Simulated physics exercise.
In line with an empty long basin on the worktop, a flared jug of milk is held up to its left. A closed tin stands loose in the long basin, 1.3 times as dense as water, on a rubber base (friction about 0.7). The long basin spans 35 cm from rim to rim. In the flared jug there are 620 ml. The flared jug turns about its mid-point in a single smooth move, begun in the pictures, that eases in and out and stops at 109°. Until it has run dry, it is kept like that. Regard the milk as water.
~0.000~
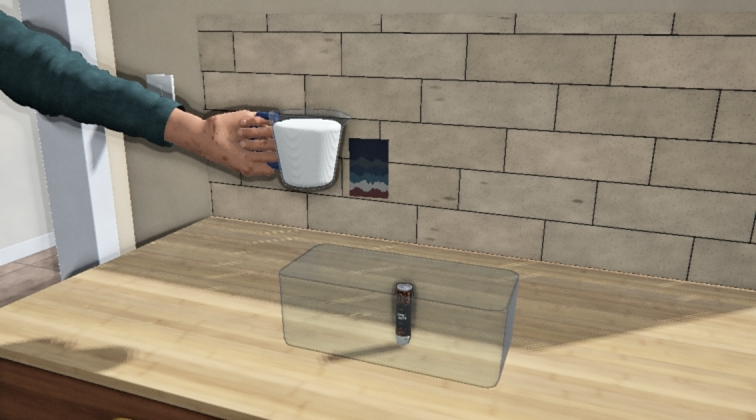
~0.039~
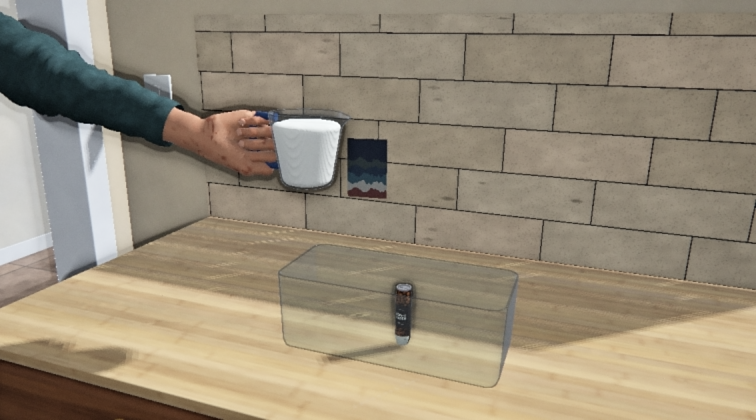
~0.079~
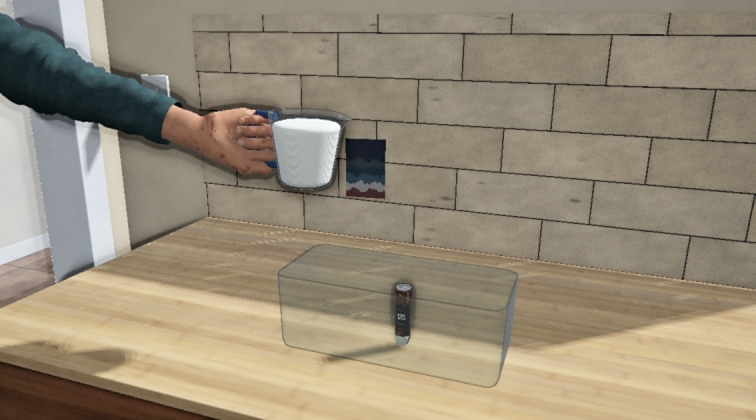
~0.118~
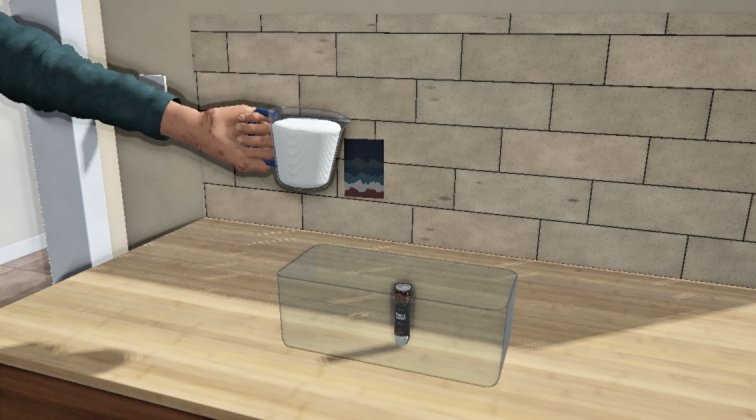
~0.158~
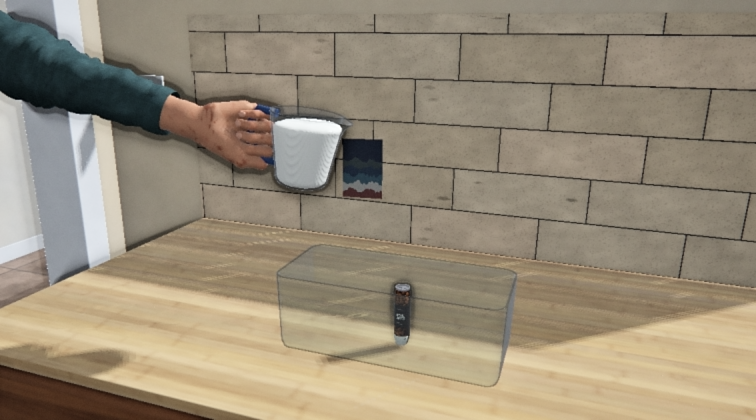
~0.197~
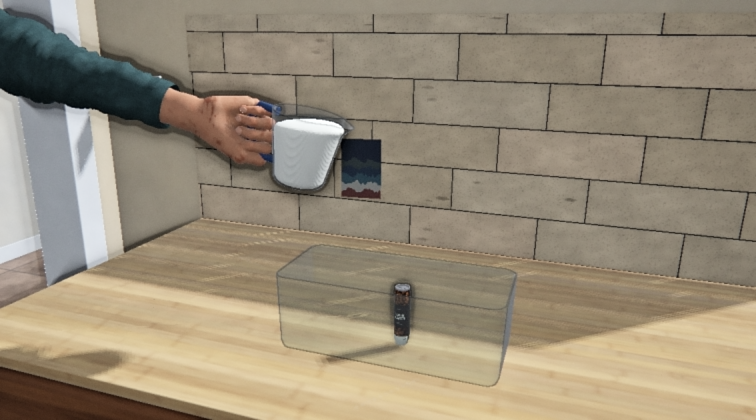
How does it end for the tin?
Looks like it will overturn.
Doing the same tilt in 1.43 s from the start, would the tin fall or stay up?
Then the tin tumbles.
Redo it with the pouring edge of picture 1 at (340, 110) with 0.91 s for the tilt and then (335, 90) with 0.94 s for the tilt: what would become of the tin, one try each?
The tin overturns the first time and overturns the second time.
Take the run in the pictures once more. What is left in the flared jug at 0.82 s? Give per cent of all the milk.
Close to 10 in a hundred.
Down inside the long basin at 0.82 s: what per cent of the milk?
I'd say roughly 68 in a hundred of it.
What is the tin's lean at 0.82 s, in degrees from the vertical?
About 0 degrees from upright.
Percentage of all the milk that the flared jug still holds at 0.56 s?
Close to 66 percent of the liquid remains at that time.
After 0.56 s the tilt is 75° and 66 per cent is still to pour; the tin stands where it began.
After 0.82 s the tilt is 107° and 10 per cent is still to pour; the tin stands 3 cm from where it began.
After 1.10 s the tilt is 109° and 0 per cent is still to pour; the tin lies on its side.
After 1.40 s the tilt is 109° and 0 per cent is still to pour; the tin lies on its side.
In the end the tin lies on its side.
